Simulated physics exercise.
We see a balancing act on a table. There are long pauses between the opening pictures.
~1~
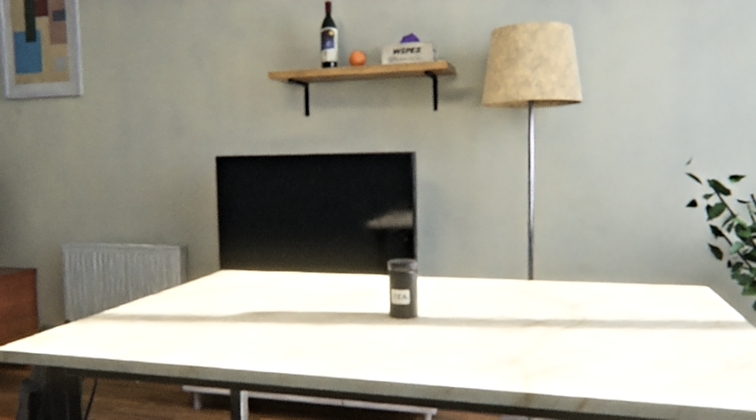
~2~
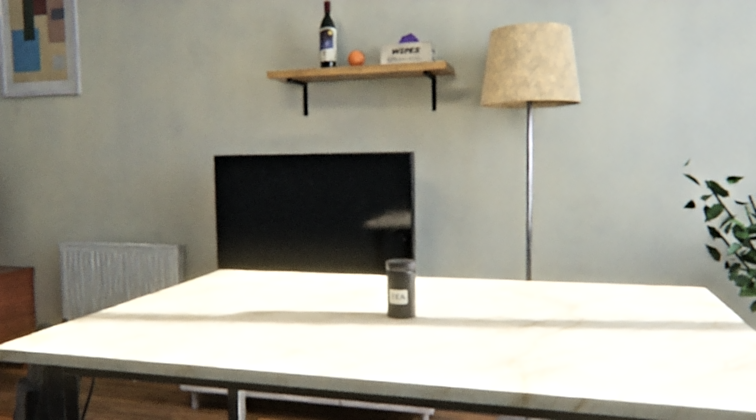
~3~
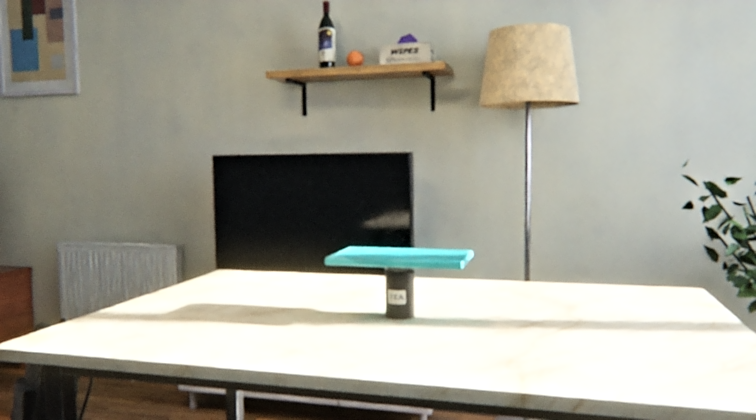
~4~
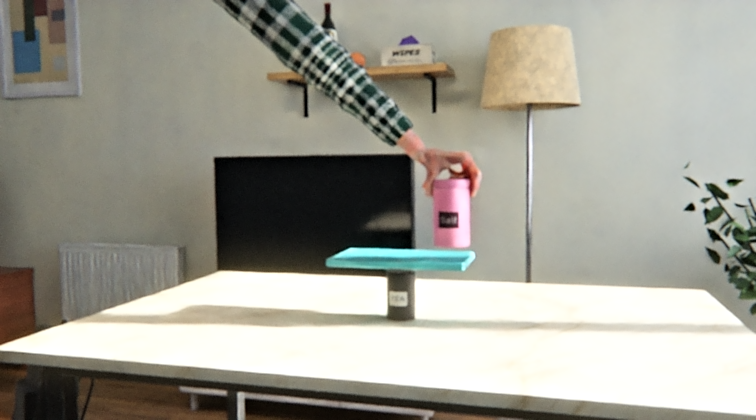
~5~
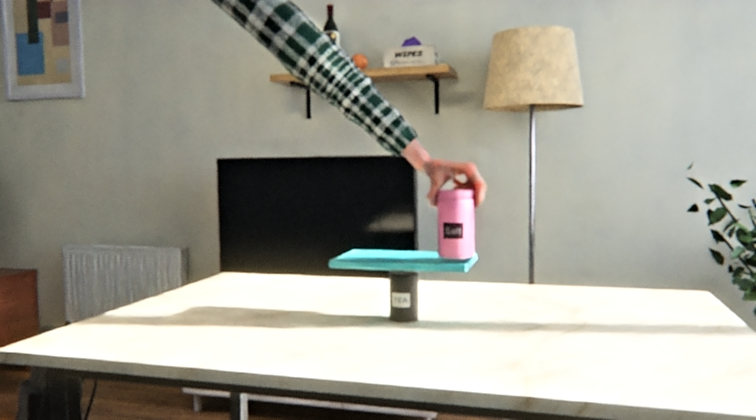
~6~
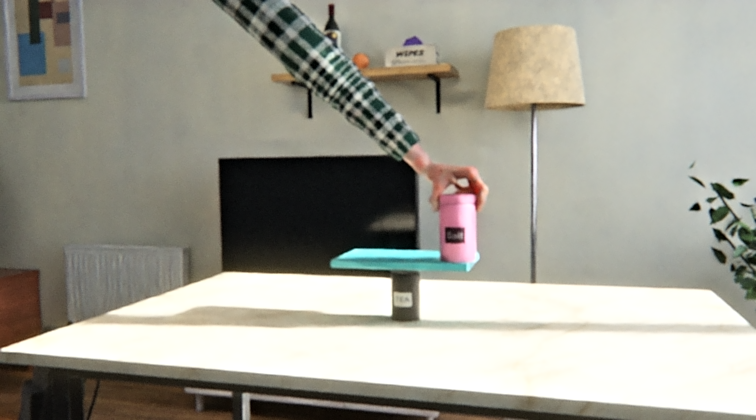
On a sunlit living-room table, a turquoise lid appears atop a dark jar, and a hand lowers a pink jar onto its right end.
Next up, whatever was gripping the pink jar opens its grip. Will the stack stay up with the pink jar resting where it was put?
No.
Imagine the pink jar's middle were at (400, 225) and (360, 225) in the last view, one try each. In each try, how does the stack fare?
The stack remains upright with the first try and topples over with the second.
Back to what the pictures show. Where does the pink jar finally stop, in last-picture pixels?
It ends near (520, 318).
Then, 0.30 s on from there, pink jar now fallen; turquoise lid turned 39° from how it was put.
Then, 0.40 s on from there, turquoise lid turned 61° from how it was put.
Then, 0.70 s on from there, turquoise lid turned 45° from how it was put.
In the end, fallen, pink jar; toppled in the stack, turquoise lid; black jar unmoved. At the end, from the last picture's camera, pink jar near (520, 318). The stack gives way.
